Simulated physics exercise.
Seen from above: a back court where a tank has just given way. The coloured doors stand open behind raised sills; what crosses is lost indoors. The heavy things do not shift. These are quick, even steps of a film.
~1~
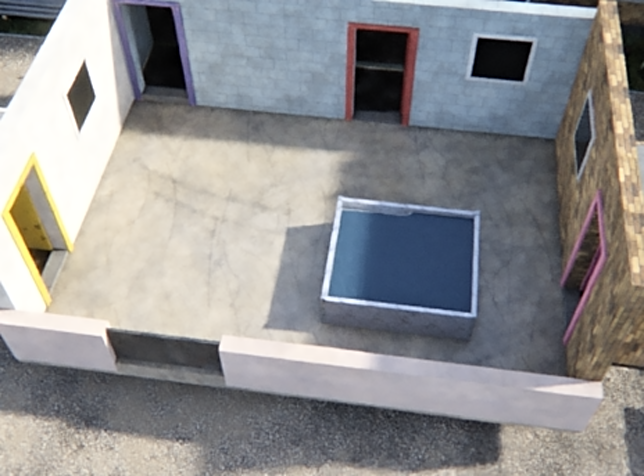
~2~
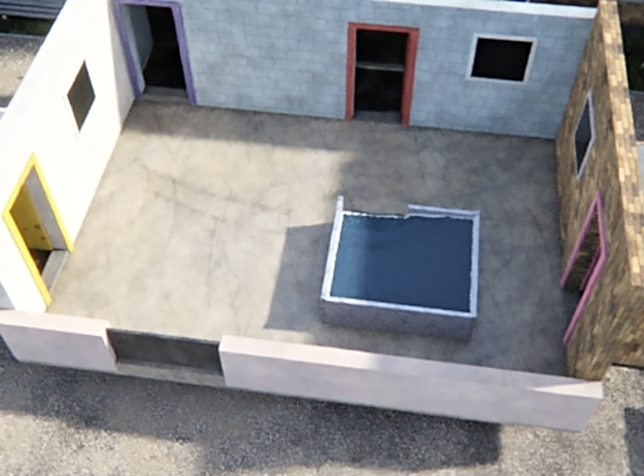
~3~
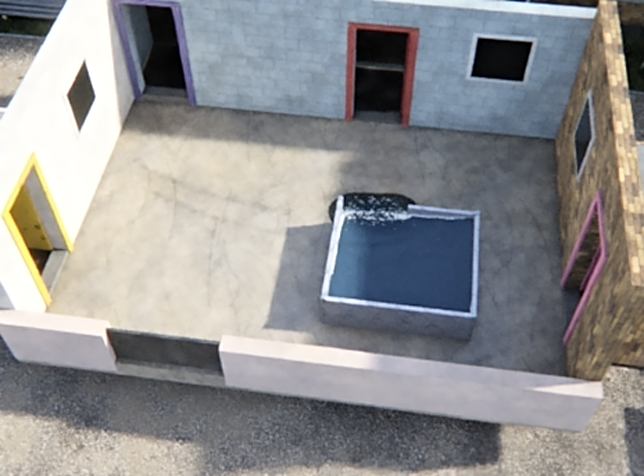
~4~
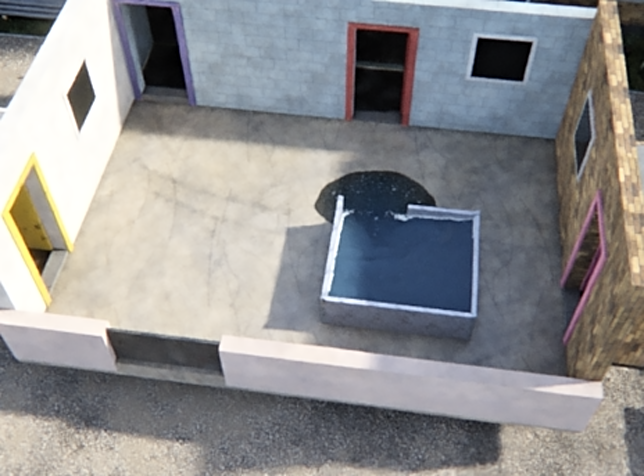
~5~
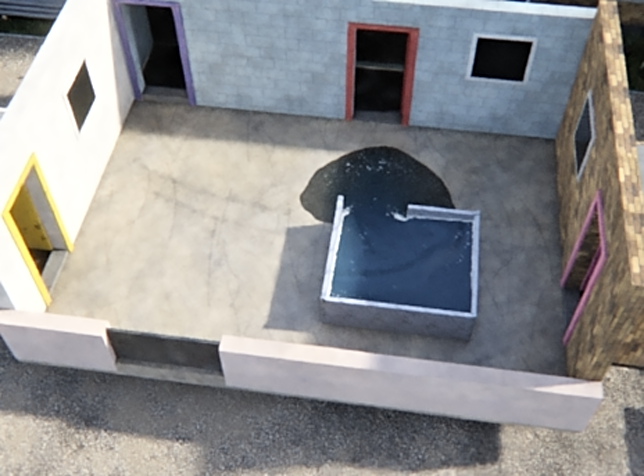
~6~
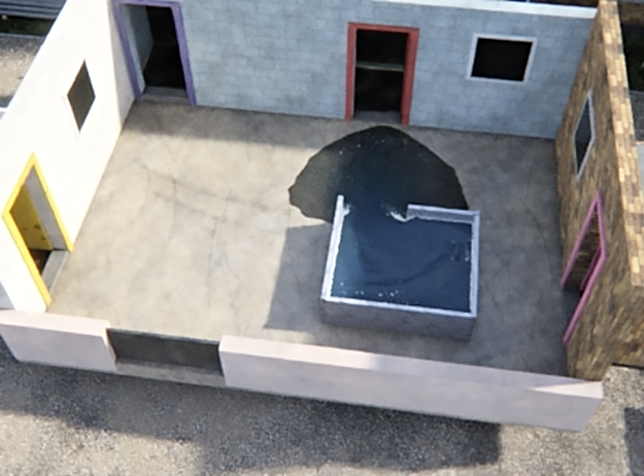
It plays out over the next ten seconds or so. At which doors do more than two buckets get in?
One by one: The pink door holds within the limit; the yellow door holds within the limit; the red door floods; the blue door holds within the limit.
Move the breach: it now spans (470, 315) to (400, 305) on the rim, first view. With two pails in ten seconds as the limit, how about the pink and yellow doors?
Pink passes that mark; yellow passes that mark.
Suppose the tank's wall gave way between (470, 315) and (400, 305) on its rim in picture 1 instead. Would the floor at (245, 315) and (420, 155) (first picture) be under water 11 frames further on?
In that order: Covered, free of water.
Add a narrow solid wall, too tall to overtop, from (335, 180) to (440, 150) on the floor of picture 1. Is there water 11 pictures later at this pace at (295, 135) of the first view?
Answer: Wet.
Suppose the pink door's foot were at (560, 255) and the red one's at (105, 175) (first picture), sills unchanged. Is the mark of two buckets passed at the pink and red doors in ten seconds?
My reading: Pink takes less, red takes more.
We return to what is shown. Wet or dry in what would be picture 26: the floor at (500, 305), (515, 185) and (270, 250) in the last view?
In turn: Clear, flooded, dry.
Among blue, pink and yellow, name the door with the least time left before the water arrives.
I say the door marked blue.
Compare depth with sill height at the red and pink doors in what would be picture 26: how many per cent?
About 520 and 0 per cent.
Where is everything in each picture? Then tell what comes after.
In the first frame, still water in the tank at (403, 257).
In the second frame, the front is at a hidden place, out from the gap on the tank's far side.
In the third frame, water pours out on the tank's far side and has run to (407, 203).
In the fourth frame, water pours out on the tank's far side and has run to (398, 178).
In the fifth frame, the front is at (391, 151), out from the gap on the tank's far side.
In the sixth frame, water pours out on the tank's far side and has run to (387, 129).
A moment on, water covers 20 % of the floor; the pink door not reached, the yellow door not reached, the red door over two buckets in, the blue door not reached.
Next, water covers 25 % of the floor; the pink door not reached, the yellow door not reached, the red door far over two buckets in, the blue door not reached.
Then, water covers 35 % of the floor; the pink door not reached, the yellow door not reached, the red door far over two buckets in, the blue door wet at the sill, nothing in.
Later, water covers 65 % of the floor; the pink door wet at the sill, nothing in, the yellow door wet at the sill, nothing in, the red door far over two buckets in, the blue door wet at the sill, nothing in.
In the end, water covers 90 % of the floor; the pink door wet at the sill, nothing in, the yellow door wet at the sill, nothing in, the red door far over two buckets in, the blue door wet at the sill, nothing in.
